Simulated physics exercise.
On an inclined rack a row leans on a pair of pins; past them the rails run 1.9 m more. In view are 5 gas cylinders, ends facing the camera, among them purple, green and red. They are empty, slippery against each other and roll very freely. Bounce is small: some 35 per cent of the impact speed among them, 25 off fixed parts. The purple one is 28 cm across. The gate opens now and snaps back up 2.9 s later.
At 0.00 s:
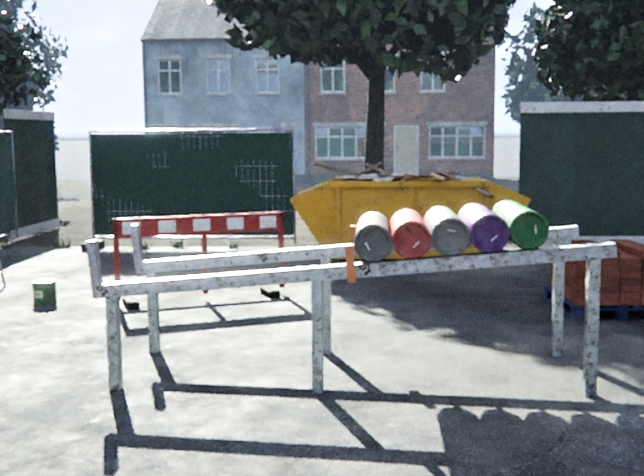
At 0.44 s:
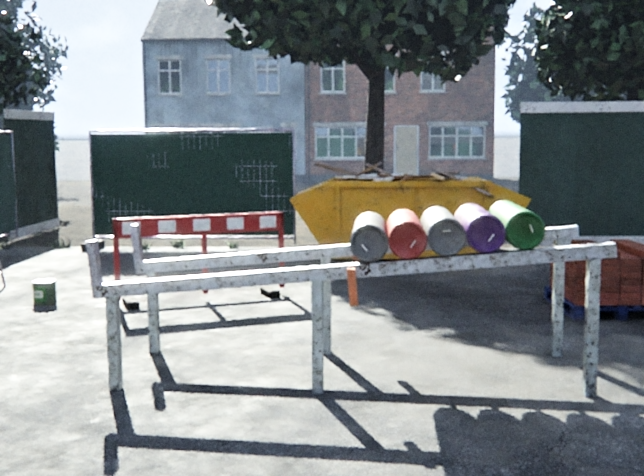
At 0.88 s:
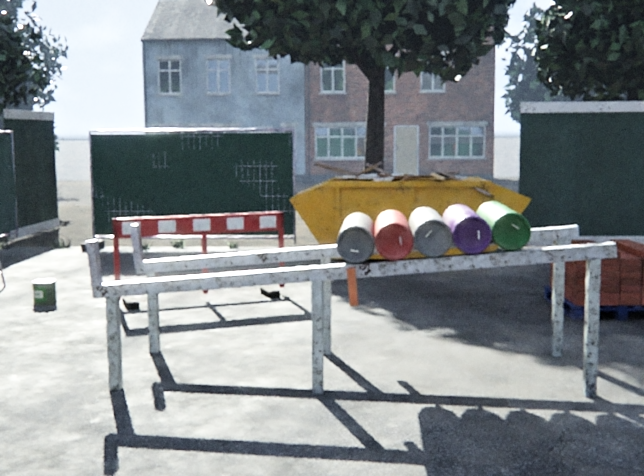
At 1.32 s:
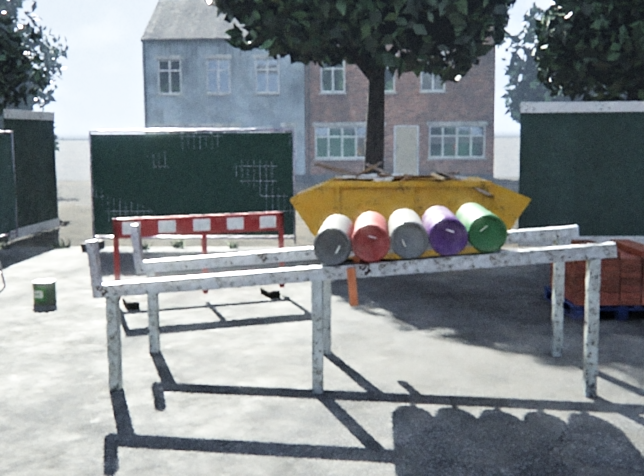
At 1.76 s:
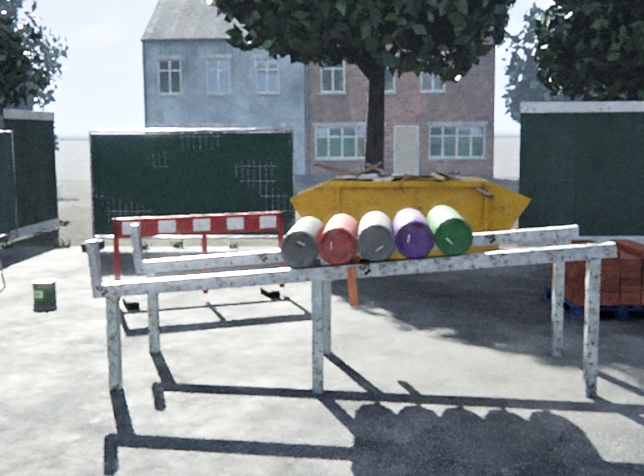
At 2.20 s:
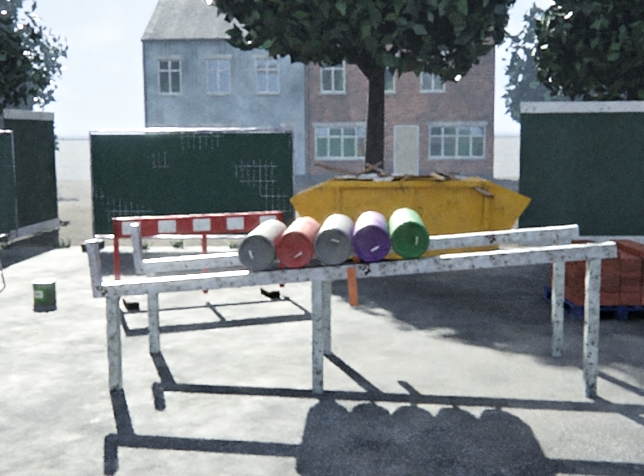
The video shows five cylinders, gray, red, gray, purple and green, resting side by side on a gently sloping white rack in a paved yard; an orange pin lowers, and the row rolls together down the slope to the left.
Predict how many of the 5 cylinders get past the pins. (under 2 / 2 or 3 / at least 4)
It is at least 4; here the count comes to 5.
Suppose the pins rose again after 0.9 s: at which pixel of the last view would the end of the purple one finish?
Near (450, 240).
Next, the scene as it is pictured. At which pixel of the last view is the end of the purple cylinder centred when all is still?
Around (227, 256).
After 2.4 s, purple is on the rails, 5 cm below the pins, rolling left; green is on the rails, 30 cm above the pins, rolling left; red is on the rails, 55 cm below the pins, rolling left; 4 through so far.
After 2.7 s, purple is on the rails, 30 cm below the pins, rolling left; green is on the rails, 5 cm above the pins, rolling left; red is on the rails, 85 cm below the pins, rolling left; 4 through so far.
After 2.9 s, purple is on the rails, 50 cm below the pins, rolling left; green is on the rails, 20 cm below the pins, rolling left; red is on the rails, 105 cm below the pins, rolling left; 5 through so far.
At rest (4.5 s), purple is on the rails, 90 cm below the pins; green is on the rails, 60 cm below the pins; red is on the rails, 145 cm below the pins; 5 through so far.
